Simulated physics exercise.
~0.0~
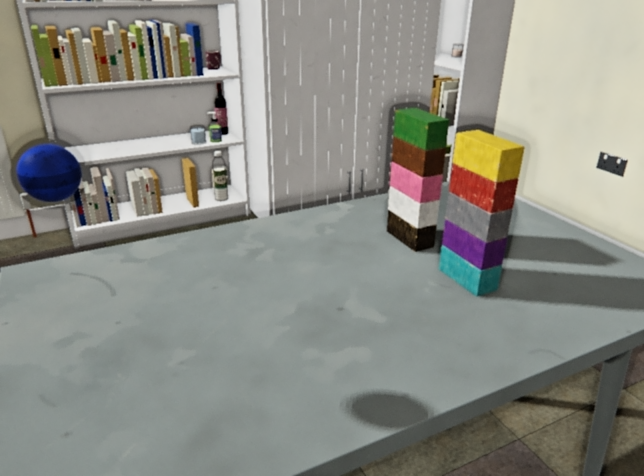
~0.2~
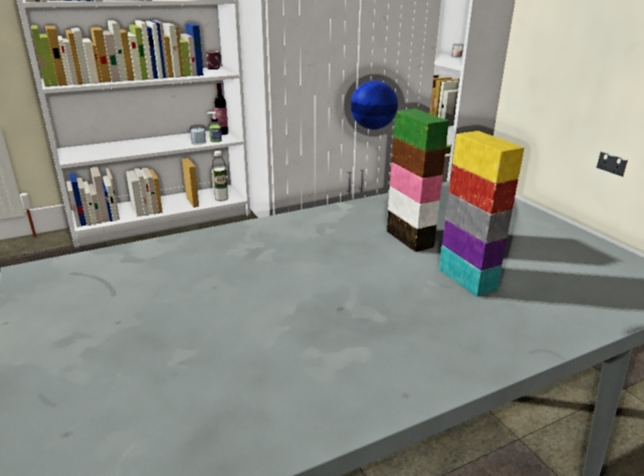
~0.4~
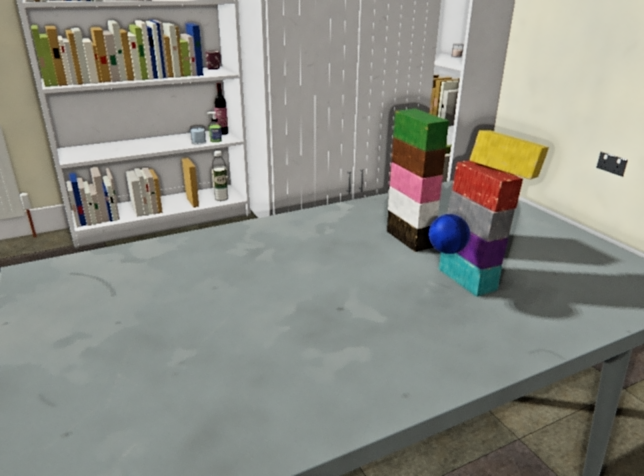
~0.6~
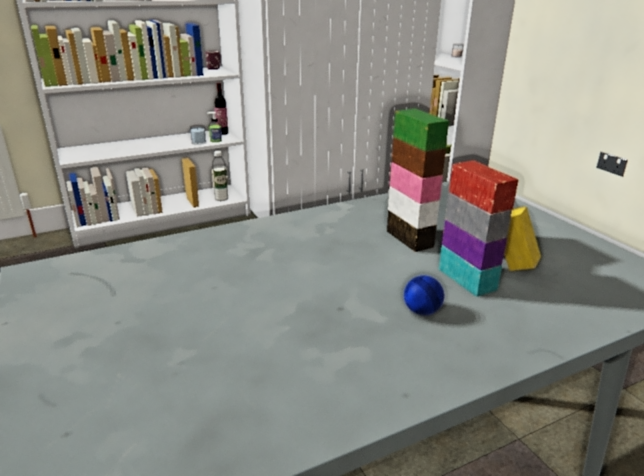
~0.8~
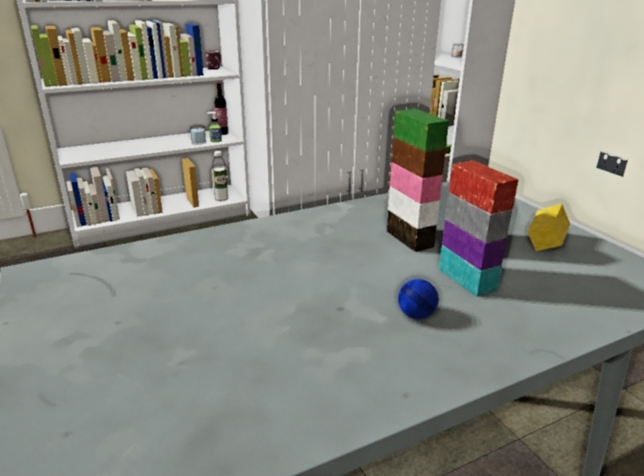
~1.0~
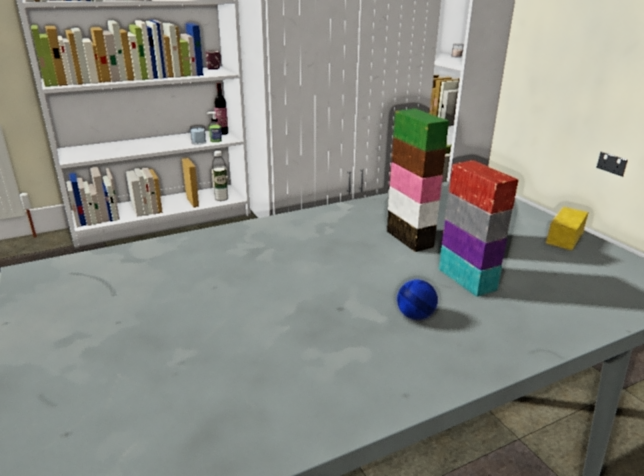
The clip shows a blue ball flying toward two stacks of coloured blocks on a grey table and striking the right stack, whose yellow top block falls off behind and tumbles to rest on the table, while the ball settles in front and the other blocks stay stacked.
